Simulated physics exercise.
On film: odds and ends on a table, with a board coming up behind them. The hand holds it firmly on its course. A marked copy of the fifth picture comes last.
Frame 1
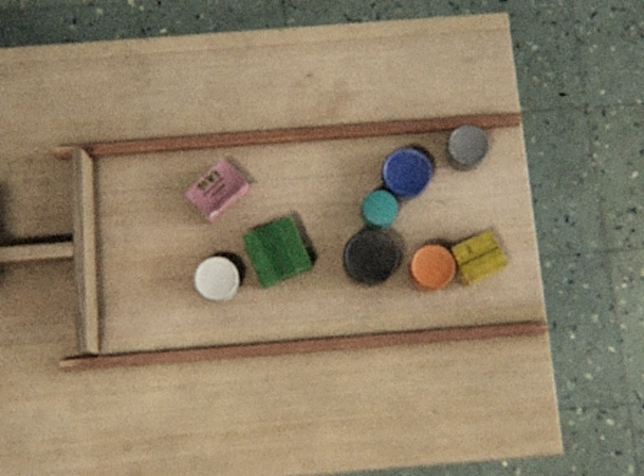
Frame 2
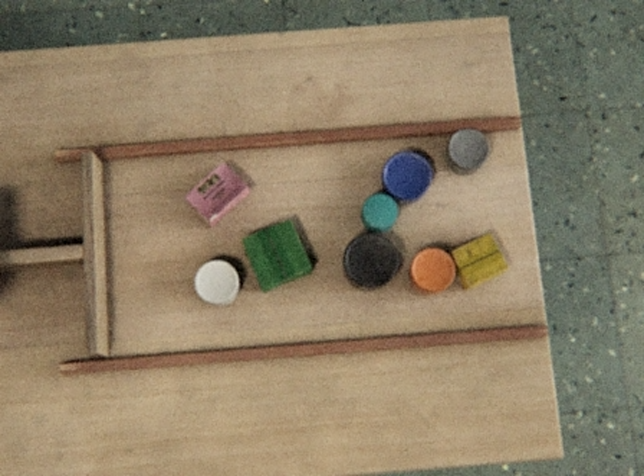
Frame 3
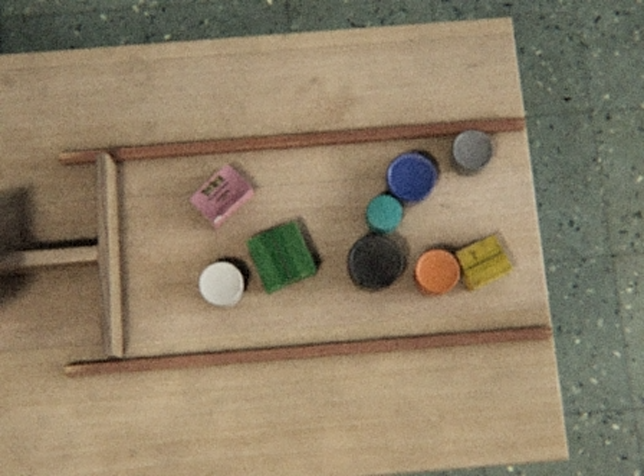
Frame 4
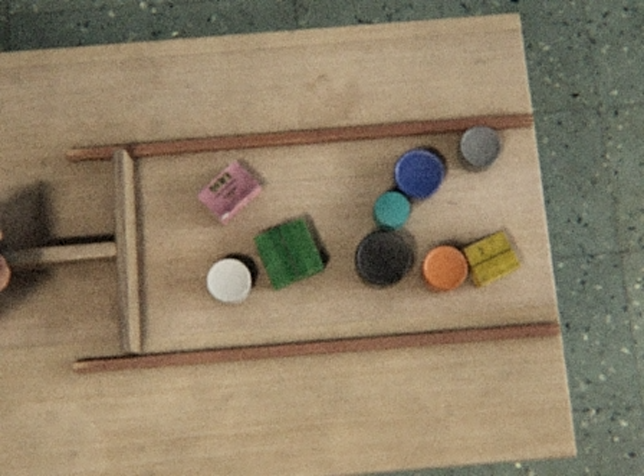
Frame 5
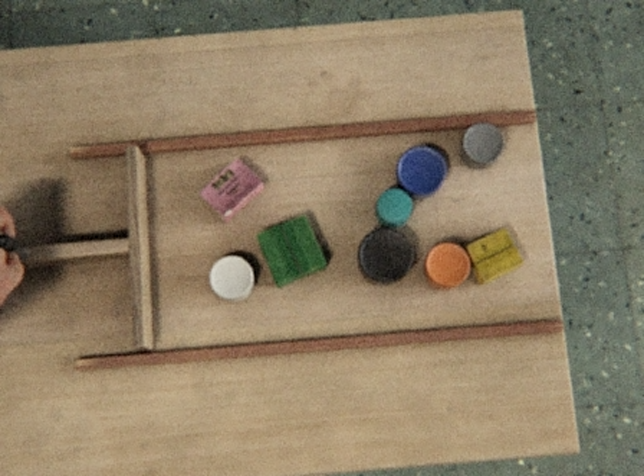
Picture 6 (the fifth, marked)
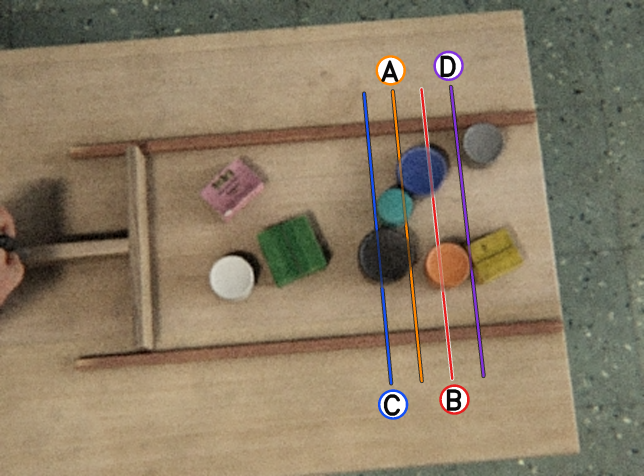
A hand, coming into view at the left edge late on, holds the handle of a wooden board between two reddish rails on a pale tabletop, seen from above over a speckled green floor. Pink, white and green pieces lie left of centre, with blue, turquoise, black, orange, yellow and grey ones rightward. The board slides slowly right, touching nothing, while the view shifts slightly.
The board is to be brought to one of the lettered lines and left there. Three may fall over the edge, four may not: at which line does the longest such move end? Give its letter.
Up to line D.
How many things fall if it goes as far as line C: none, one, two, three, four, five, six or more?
The count is none.
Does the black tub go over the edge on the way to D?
No.
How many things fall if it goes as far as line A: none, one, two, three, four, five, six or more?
The count is none.
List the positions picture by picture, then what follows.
In the first frame, orange tub (431, 269); turquoise tin (379, 211); white jar (218, 281).
In the second frame, board (89, 251); yellow box (478, 262).
In the third frame, board (104, 252); grey tub (471, 154).
In the fourth frame, board (122, 248); black tub (382, 261).
In the fifth frame, board (135, 244); orange tub (446, 267); turquoise tin (394, 209); white jar (233, 280).
On the marked copy, A at (407, 232); B at (436, 229); C at (377, 234); D at (467, 227).
With D. Early on, board (254, 235); pink packet (289, 179); white jar (287, 281).
Further on, board (372, 225); yellow box (518, 248); orange tub (501, 287).
At the end, board (467, 218); orange tub over the edge; grey tub over the edge; three fallen.
As for the rest, A is within the limit but short; B is within the limit but short; C is within the limit but short.
